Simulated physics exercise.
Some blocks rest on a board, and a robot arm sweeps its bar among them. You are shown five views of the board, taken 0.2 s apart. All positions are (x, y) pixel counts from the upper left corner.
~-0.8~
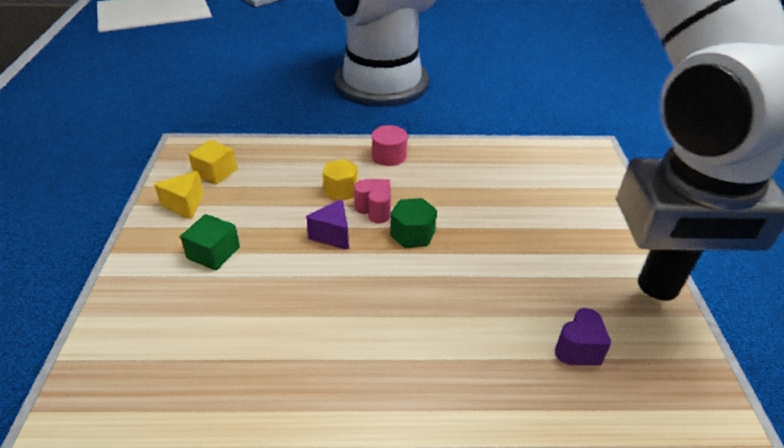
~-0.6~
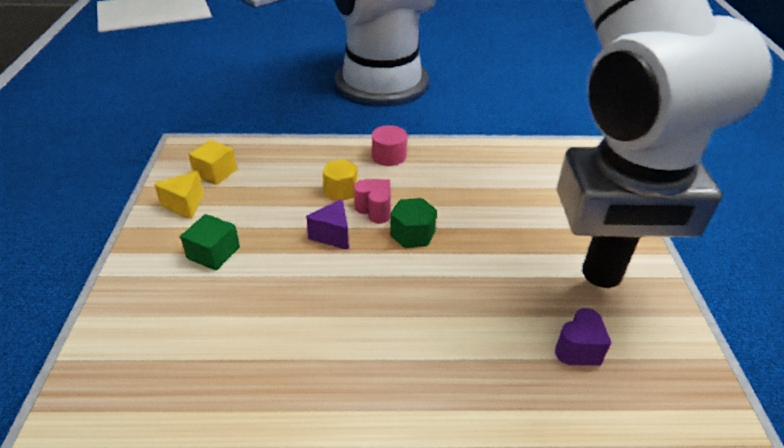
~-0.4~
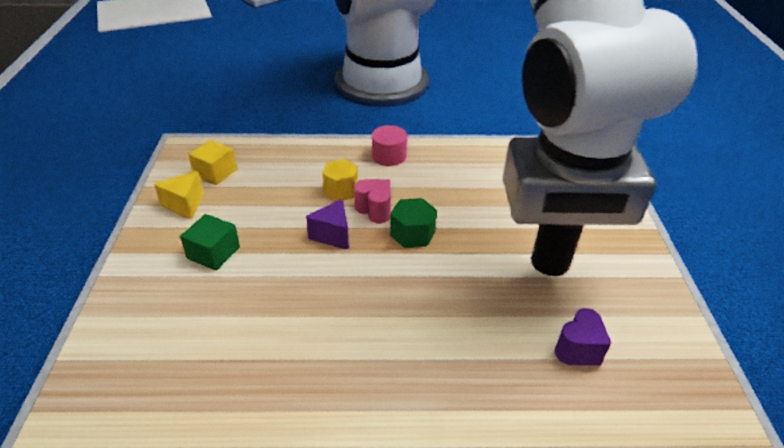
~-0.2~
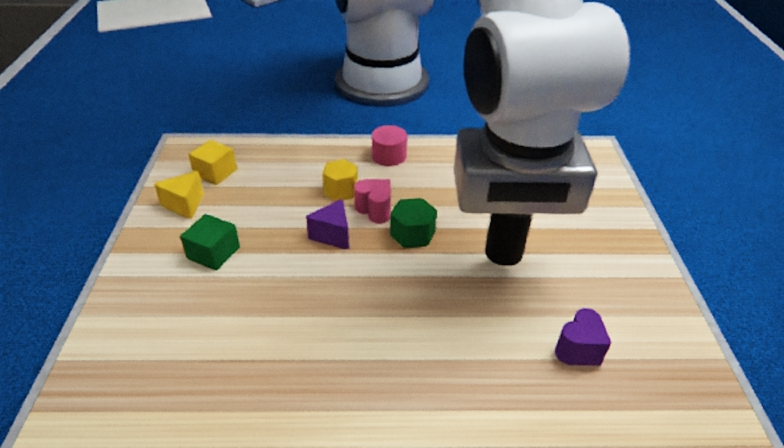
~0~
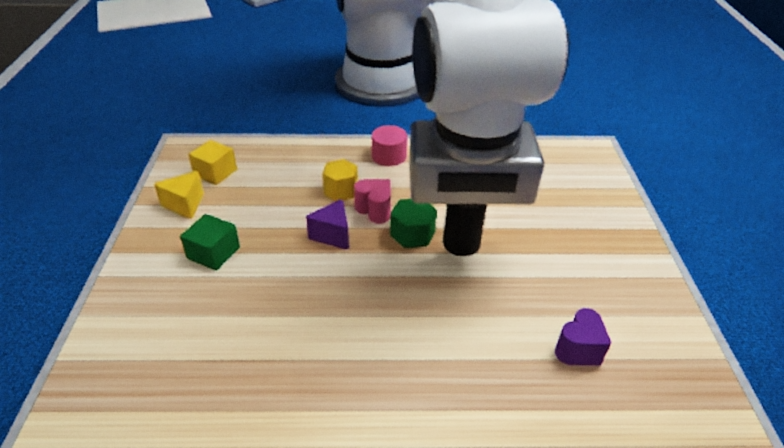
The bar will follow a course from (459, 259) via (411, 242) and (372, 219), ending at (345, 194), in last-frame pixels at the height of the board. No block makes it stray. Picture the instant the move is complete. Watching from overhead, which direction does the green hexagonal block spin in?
Prediction: Clockwise.
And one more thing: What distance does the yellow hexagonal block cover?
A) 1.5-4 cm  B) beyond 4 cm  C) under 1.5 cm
B - beyond 4 cm.
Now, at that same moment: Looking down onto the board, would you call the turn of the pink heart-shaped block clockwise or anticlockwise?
It goes anticlockwise.
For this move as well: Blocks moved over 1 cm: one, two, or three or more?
Blocks moved: Three or more.
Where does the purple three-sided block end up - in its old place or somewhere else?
By the end it is where it was.
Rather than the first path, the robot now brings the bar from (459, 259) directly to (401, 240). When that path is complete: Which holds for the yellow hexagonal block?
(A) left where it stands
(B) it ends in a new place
(B)
The first path, step by step. One third of the way, bar (412, 226); yellow hexagonal block (332, 164); pink heart-shaped block (364, 178); green hexagonal block (391, 197), turned 25° clockwise.
Two thirds of the way, bar (371, 203); yellow hexagonal block (315, 152), turned 65° anticlockwise; pink heart-shaped block (351, 151), turned 15° anticlockwise; green hexagonal block (369, 173), turned 70° clockwise.
At the end, bar (344, 178); purple three-sided block unmoved; yellow hexagonal block (314, 151), turned 70° anticlockwise; pink heart-shaped block (351, 137), turned 80° anticlockwise; green hexagonal block (365, 153), turned 135° clockwise.
